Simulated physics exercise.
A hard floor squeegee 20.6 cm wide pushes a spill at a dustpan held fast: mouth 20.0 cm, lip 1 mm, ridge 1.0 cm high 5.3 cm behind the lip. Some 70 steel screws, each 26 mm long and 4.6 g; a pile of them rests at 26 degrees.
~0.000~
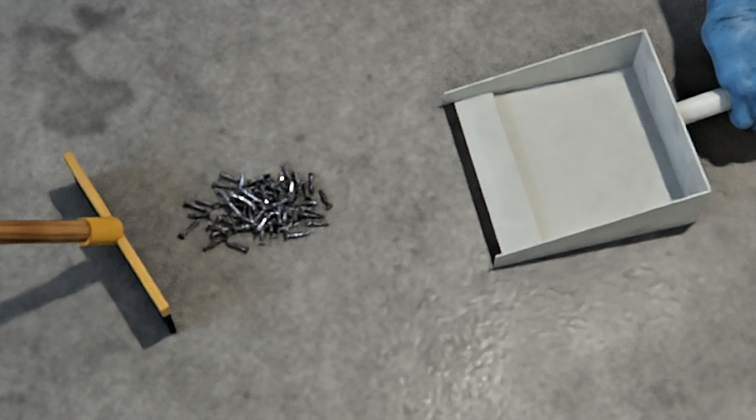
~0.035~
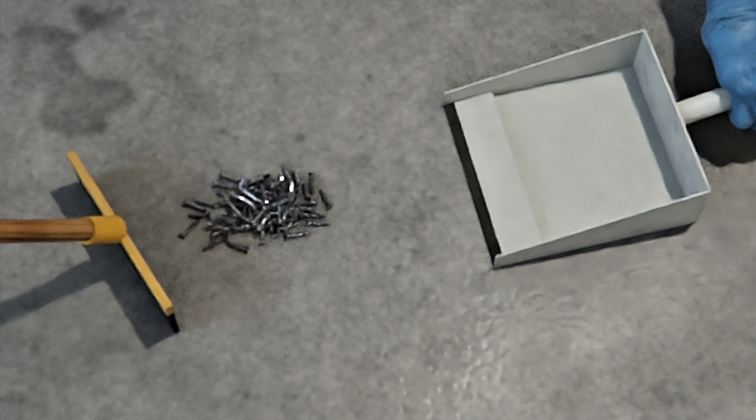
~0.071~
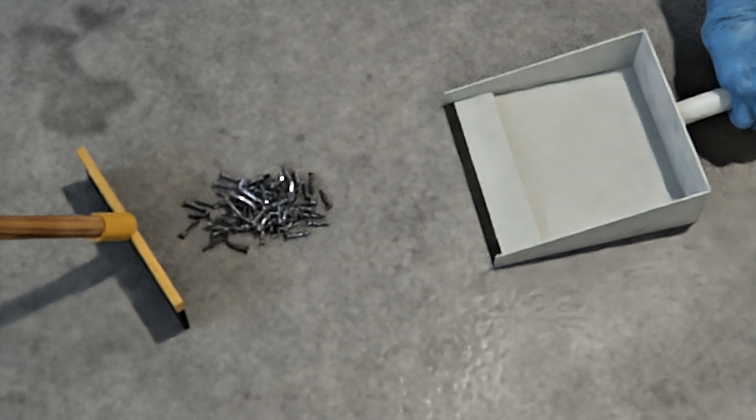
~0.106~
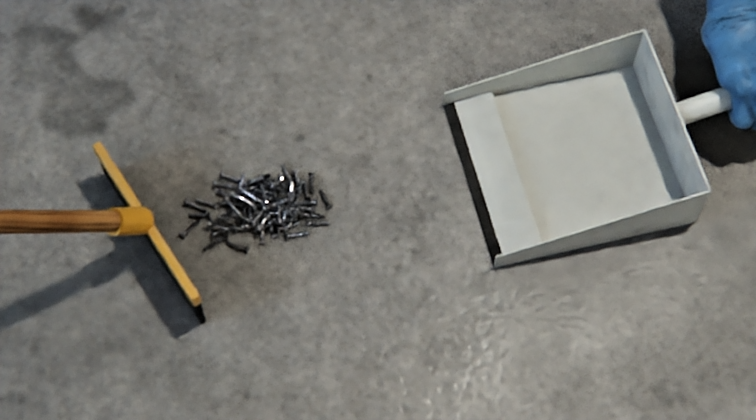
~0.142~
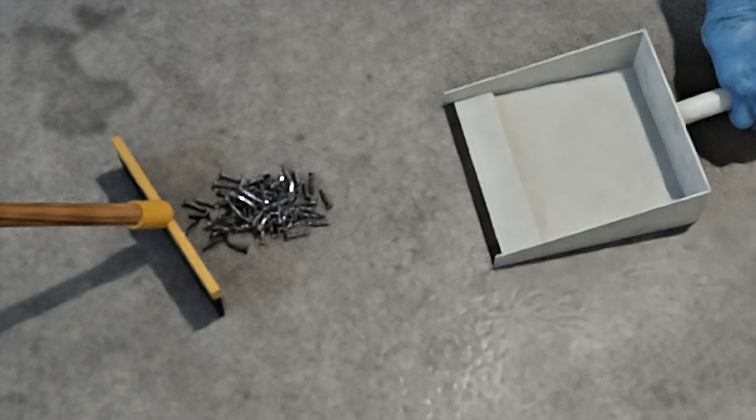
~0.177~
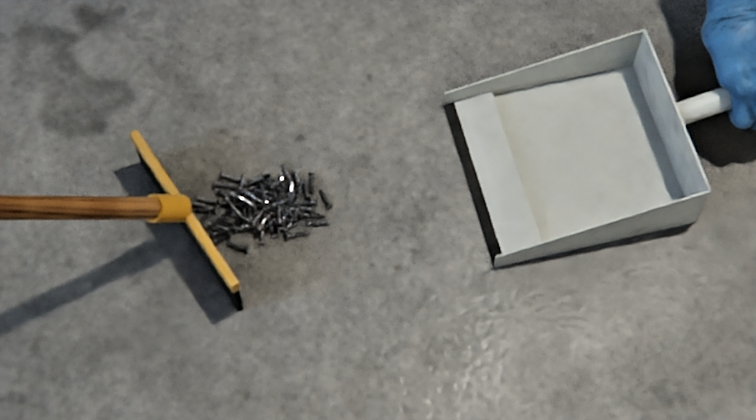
A yellow squeegee with a wooden handle sliding right across concrete to meet a pile of dark screws, a gloved hand holding a dustpan still.
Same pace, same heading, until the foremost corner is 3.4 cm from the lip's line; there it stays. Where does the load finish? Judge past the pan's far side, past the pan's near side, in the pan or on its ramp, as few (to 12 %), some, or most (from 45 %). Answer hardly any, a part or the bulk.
Far side: A part, near side: Hardly any, pan: Hardly any.
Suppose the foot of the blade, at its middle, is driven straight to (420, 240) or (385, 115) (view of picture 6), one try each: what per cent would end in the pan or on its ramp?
About 0 and 5 per cent.
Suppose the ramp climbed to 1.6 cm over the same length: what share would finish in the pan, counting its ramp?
It would be near 5 per cent.
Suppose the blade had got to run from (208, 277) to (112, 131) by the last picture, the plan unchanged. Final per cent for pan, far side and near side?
Pan 0, far 50, near 0.
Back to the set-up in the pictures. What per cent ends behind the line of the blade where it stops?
About 0 per cent.
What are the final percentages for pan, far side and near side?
Far side 20, near side 0, pan 5.
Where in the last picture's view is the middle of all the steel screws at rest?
At about (426, 139).
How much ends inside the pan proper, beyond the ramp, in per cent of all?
Some 0 per cent.
After 0.39 s, middle of the blade 18 cm from the lip; 0 % over the lip, far side 0 %, near side 0 %.
Then, at 0.53 s, middle of the blade 10 cm from the lip; 0 % over the lip, far side 10 %, near side 0 %.
Then, at 0.79 s, middle of the blade 7 cm from the lip; 5 % over the lip, far side 20 %, near side 0 %.
In the end, at 1.8 s, far side 20 %, near side 0 %, pan 5 %, in front of the lip or behind the blade 75 %.
